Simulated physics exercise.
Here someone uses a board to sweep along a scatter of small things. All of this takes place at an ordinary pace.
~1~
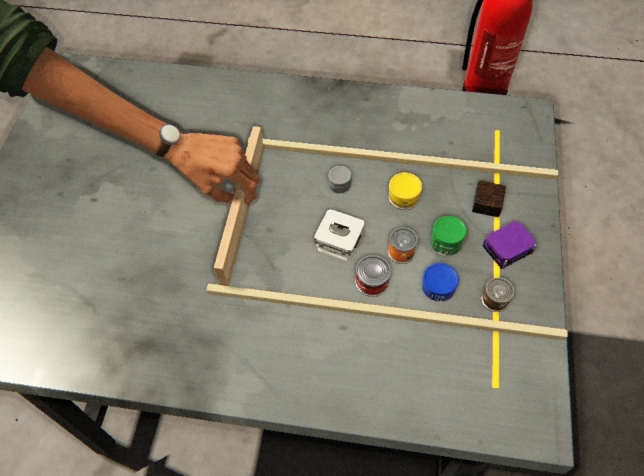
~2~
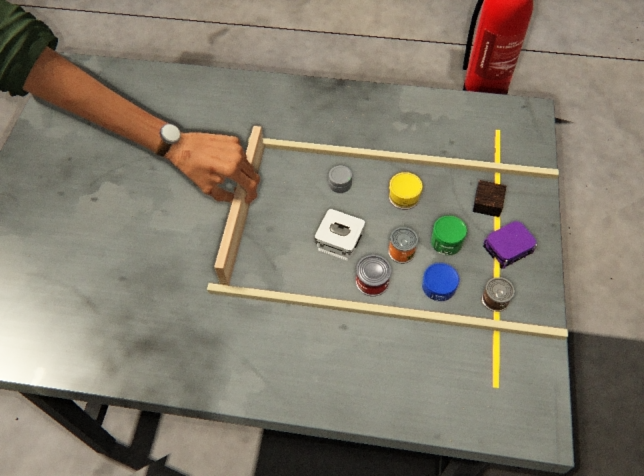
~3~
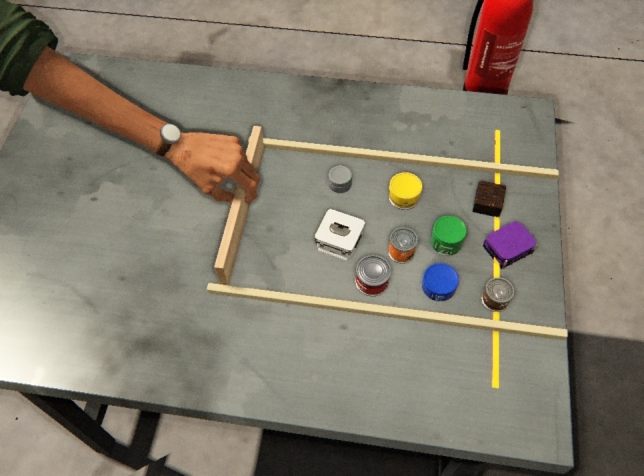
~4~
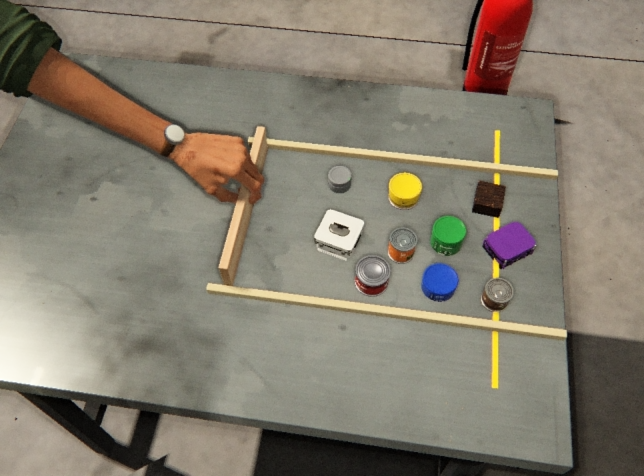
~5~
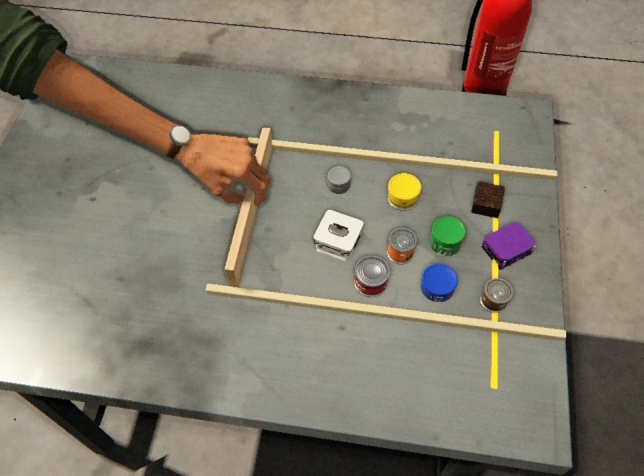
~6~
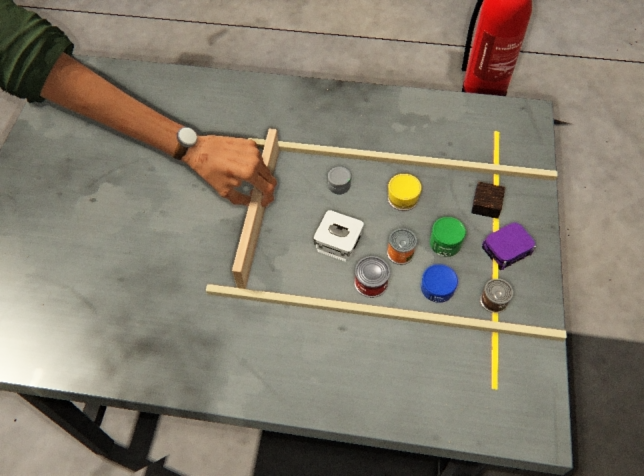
A hand with a wristwatch, its arm in a green sleeve reaching from the upper left, grips an upright wooden board on a grey table seen from above at an angle. To the right, between two pale strips, sit white, yellow, green, blue, purple, black and metallic items, some around a yellow tape line. The board stays still at first, then slides slightly right without touching them.
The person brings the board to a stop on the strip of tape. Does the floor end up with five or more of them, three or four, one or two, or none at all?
I predict the table will shed one or two pieces.
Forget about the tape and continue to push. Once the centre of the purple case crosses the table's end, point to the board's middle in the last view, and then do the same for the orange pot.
The purple case puts it at (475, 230), the orange pot at (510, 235).
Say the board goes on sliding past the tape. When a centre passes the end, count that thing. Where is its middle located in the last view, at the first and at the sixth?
(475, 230), then (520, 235).
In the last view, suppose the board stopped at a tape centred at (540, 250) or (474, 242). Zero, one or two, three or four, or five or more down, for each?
Result, try 1: Five or over; try 2: Zero.
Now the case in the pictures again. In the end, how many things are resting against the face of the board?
The answer is 4.
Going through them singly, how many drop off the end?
2.
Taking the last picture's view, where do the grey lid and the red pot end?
The grey lid comes to rest close to (509, 199), while the red pot rests close to (515, 292).
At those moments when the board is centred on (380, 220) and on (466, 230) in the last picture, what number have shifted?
Up to then 6, and up to the other point 10.
A little later, none off yet; purple case at rest near (508, 246); brown pot at rest near (496, 296); black block at rest near (488, 200).
Next, none off yet; purple case shifted about its own width near (548, 254); brown pot shifted about its own width near (539, 306); black block shifted a little near (505, 204).
When it is over, the number that fall off is one or two; down, brown pot and purple case.
